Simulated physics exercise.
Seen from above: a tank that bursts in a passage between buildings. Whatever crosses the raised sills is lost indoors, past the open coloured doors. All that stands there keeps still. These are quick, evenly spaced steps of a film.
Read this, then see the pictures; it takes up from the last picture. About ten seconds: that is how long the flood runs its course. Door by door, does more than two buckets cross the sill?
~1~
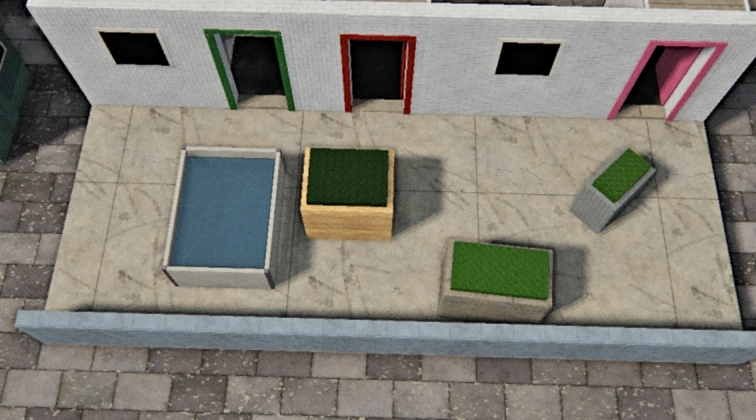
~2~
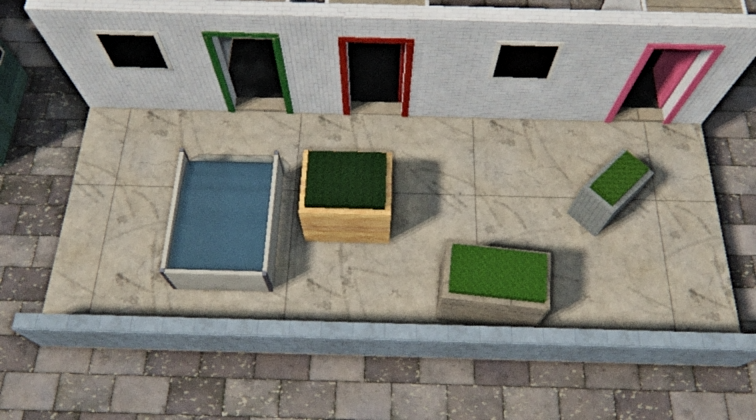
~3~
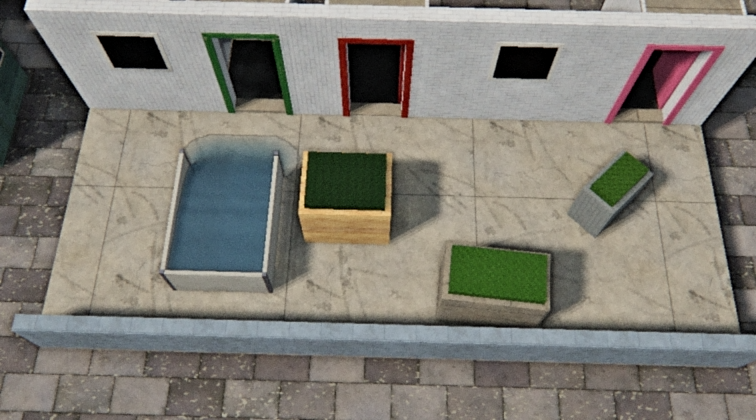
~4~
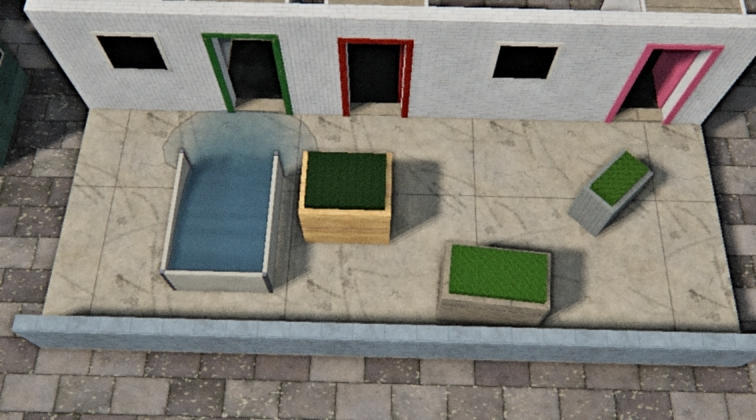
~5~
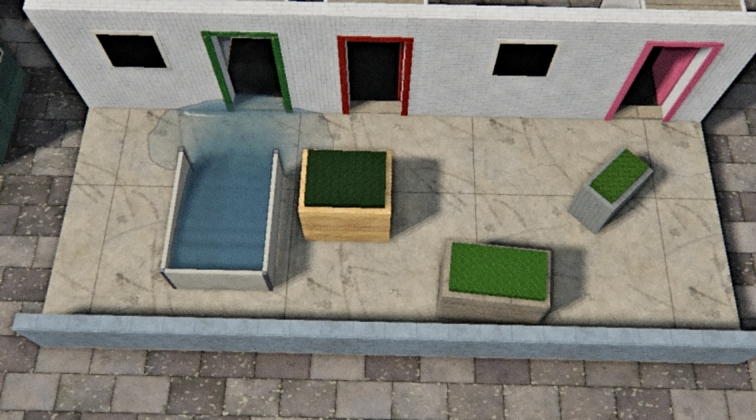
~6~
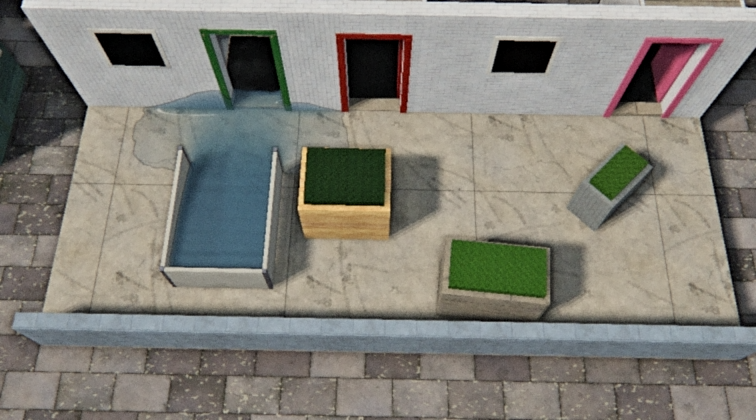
Result: The pink door does not top two buckets; the green door tops two buckets; the red door does not top two buckets.
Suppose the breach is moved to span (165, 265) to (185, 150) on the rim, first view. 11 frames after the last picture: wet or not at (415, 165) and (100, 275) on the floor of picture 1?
Respectively: Parched and drenched.
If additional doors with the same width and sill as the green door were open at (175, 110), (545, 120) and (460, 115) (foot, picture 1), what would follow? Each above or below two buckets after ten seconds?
Result per door - past the limit; within the limit; within the limit.
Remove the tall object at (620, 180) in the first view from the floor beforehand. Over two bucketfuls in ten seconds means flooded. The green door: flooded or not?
I'd say the green door spills past.
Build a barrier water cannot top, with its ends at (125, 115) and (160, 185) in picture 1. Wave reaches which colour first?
I'd say the green-painted one is first.
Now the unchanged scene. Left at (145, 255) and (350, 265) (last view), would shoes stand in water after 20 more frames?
Taking them as listed, I'd call them not wet and not wet.
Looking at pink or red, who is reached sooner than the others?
It's the door marked red.
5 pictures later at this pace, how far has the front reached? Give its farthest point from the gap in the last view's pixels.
Somewhere around (431, 120).
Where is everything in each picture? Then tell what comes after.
In the first picture, still water in the water tank at (225, 209).
In the second picture, the front is at (286, 172), out from the gap on the water tank's far side.
In the third picture, the front is at (292, 151), out from the gap on the water tank's far side.
In the fourth picture, the front is at (285, 115), out from the gap on the water tank's far side.
In the fifth picture, water pours out on the water tank's far side and has run to (315, 114).
In the sixth picture, the front is at (338, 112), out from the gap on the water tank's far side.
A moment on, water covers 15 % of the floor; the pink door not reached, the green door far over two buckets in, the red door wet at the sill, nothing in.
Next, water covers 25 % of the floor; the pink door not reached, the green door far over two buckets in, the red door under two buckets in.
Then, water covers 40 % of the floor; the pink door not reached, the green door far over two buckets in, the red door under two buckets in.
Later, water covers 50 % of the floor; the pink door wet at the sill, nothing in, the green door far over two buckets in, the red door under two buckets in.
In the end, water covers 55 % of the floor; the pink door wet at the sill, nothing in, the green door far over two buckets in, the red door under two buckets in.
